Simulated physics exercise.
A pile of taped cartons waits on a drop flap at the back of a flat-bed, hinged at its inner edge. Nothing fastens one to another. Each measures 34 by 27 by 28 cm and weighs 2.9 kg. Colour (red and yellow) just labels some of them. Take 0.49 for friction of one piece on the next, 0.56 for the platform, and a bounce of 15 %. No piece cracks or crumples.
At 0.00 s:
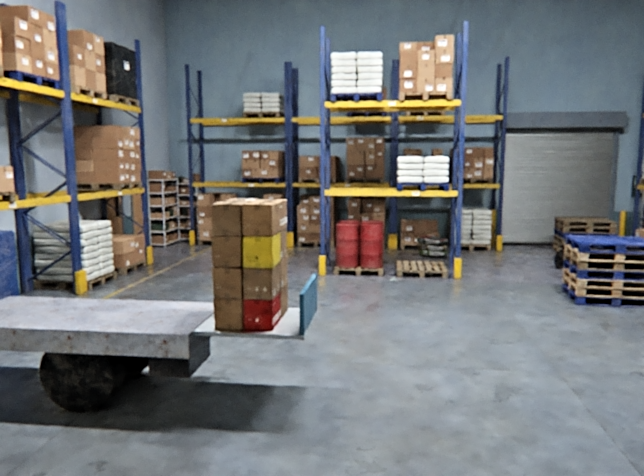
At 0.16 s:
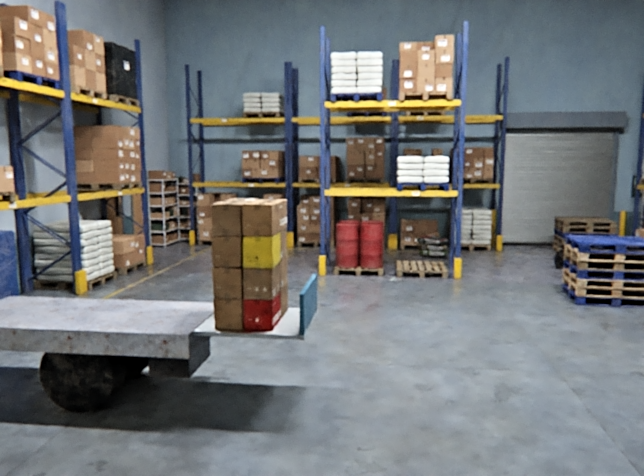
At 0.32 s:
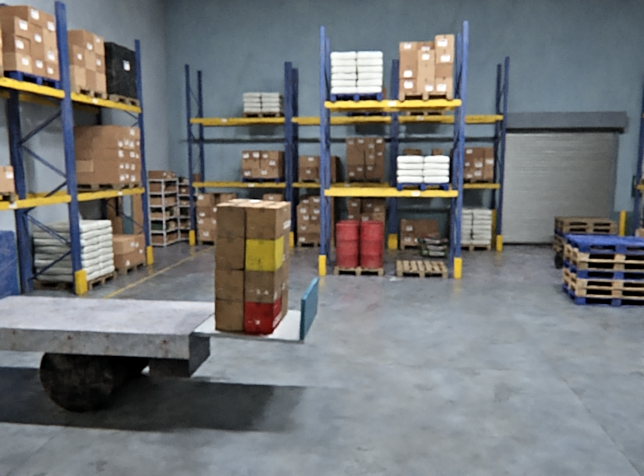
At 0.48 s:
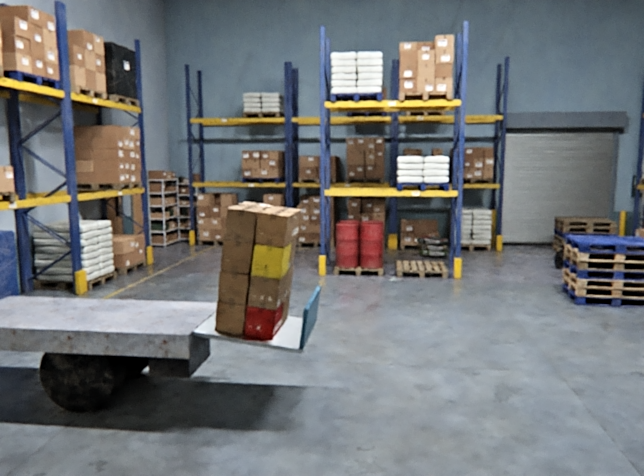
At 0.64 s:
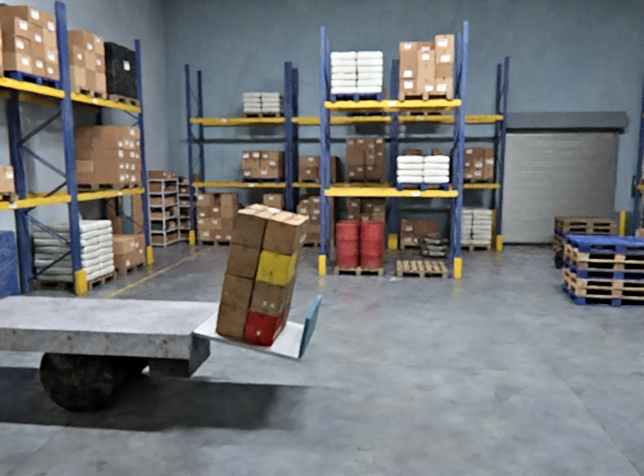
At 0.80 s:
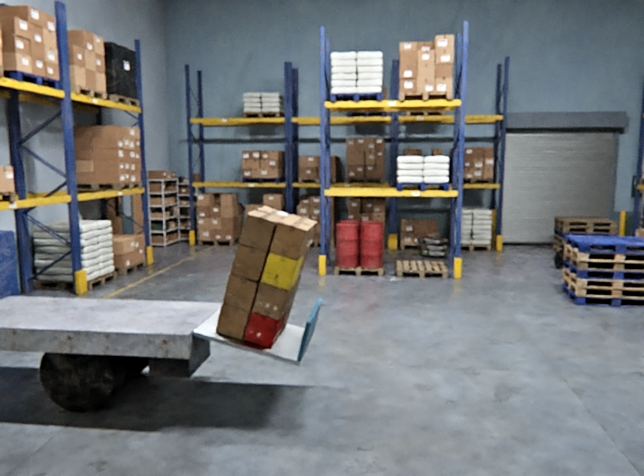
A stack of taped cartons leans right as the flap beneath it tilts downward.
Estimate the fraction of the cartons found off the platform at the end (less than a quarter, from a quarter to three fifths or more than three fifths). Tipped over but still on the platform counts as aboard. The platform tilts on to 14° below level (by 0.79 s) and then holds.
From a quarter to three fifths of them.
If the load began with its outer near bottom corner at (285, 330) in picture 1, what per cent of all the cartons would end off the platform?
In that case 40 per cent.
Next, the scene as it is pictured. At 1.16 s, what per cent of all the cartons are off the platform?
By then 0 per cent.
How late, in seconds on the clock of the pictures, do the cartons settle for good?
At about 3.0 s.
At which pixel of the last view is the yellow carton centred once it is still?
Near (376, 400).
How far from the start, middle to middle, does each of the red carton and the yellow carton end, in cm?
Red 20, yellow 170.
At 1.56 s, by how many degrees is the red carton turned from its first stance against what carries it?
About 30°.
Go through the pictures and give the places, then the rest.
In the first frame (each place is the centre of the face we see best; leans and shifts are taken against what carries them), platform's outer corner (302, 338) slope 0°; yellow carton (258, 253); red carton (258, 315); all in place.
Platform's outer corner (302, 338) slope 0°; red carton (258, 315), in the second frame.
Platform's outer corner (302, 342) slope 2°; yellow carton (260, 256), in the third frame.
Platform's outer corner (301, 352) slope 7°; yellow carton (267, 262), in the fourth frame.
Platform's outer corner (299, 360) slope 12°; yellow carton (273, 268), in the fifth frame.
Platform's outer corner (298, 364) slope 14°; yellow carton (279, 272) moved 36 mm; red carton (261, 330); 9 have shifted, in the sixth frame.
By 1.16 s, slope 14°; none of the 16 cartons off the platform, 16 disturbed; yellow carton tilted 19°; red carton tilted 19°.
By 1.56 s, slope 14°; 6 of the 16 cartons off the platform; yellow carton on its side; red carton tilted 34°.
When it is over (3.3 s), slope 14°; 6 of the 16 cartons off the platform; yellow carton on its side; red carton tilted 34°. That is 38 per cent. In pixels of the last frame, middles, yellow carton near (376, 400), red carton near (277, 323).
